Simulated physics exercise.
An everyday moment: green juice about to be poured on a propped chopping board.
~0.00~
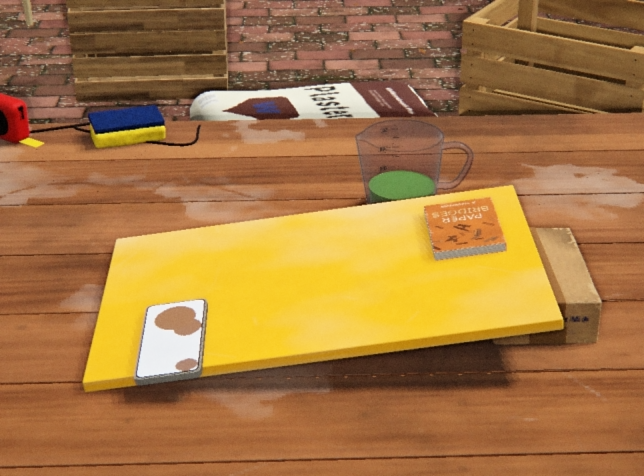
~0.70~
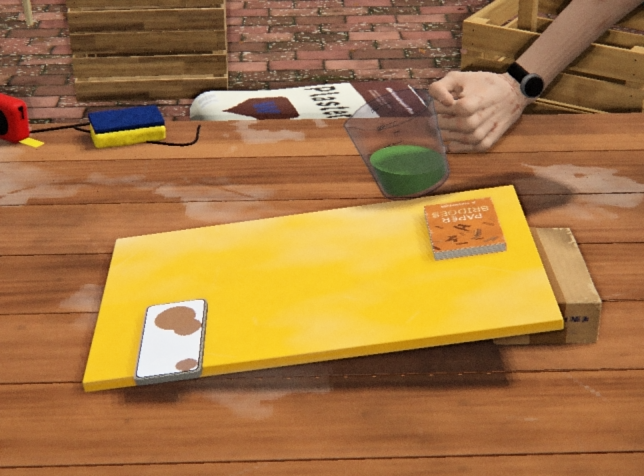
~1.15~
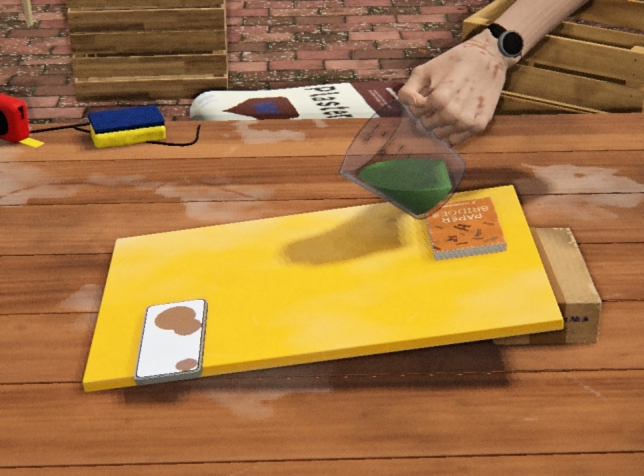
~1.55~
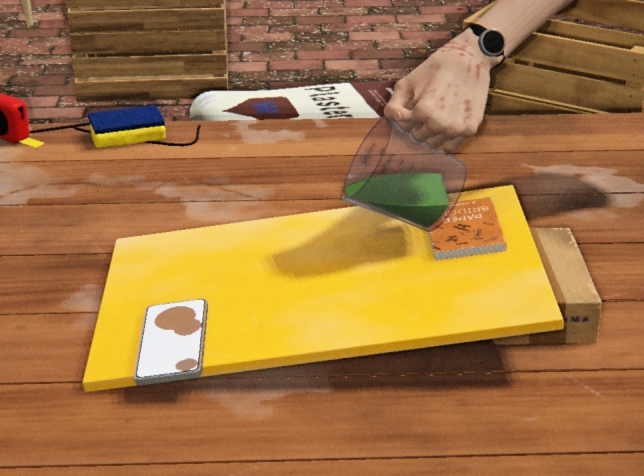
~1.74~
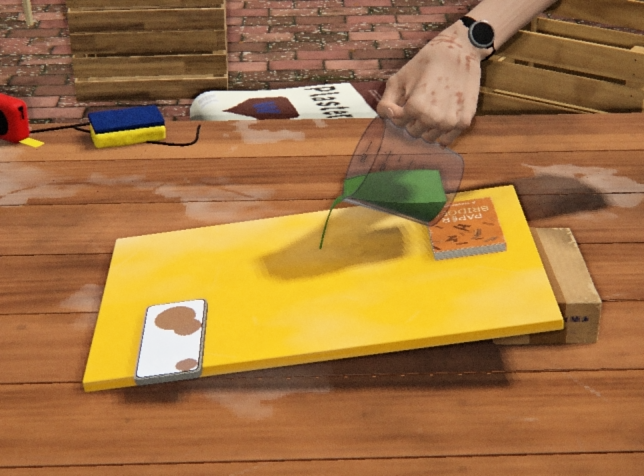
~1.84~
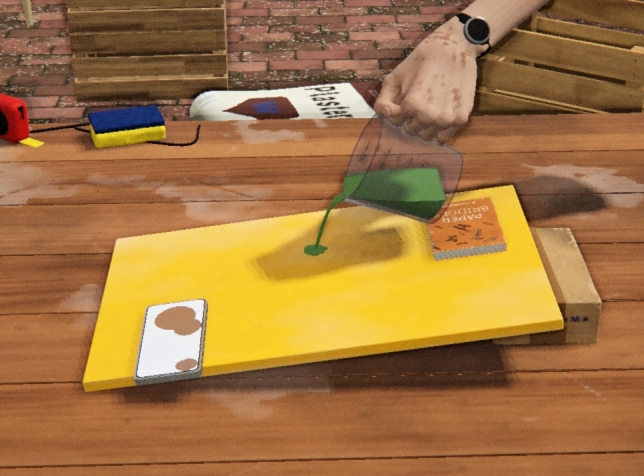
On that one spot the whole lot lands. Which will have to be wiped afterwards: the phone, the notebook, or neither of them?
Phone: No wiping needed, notebook: No wiping needed.
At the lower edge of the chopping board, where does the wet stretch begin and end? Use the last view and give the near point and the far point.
Near point (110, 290), far point (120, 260).
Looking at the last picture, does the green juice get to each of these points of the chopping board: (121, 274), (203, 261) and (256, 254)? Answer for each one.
Going in order, the first is covered by the spill, the second covered by the spill, and the third covered by the spill.
Around 2.6 s, it runs down to the left; the phone is still dry; the notebook is still dry.
Around 4.3 s, it runs down to the left and off the end; the phone is still dry; the notebook is still dry.
Around 8.2 s, it runs down to the left and off the end; the phone is still dry; the notebook is still dry.
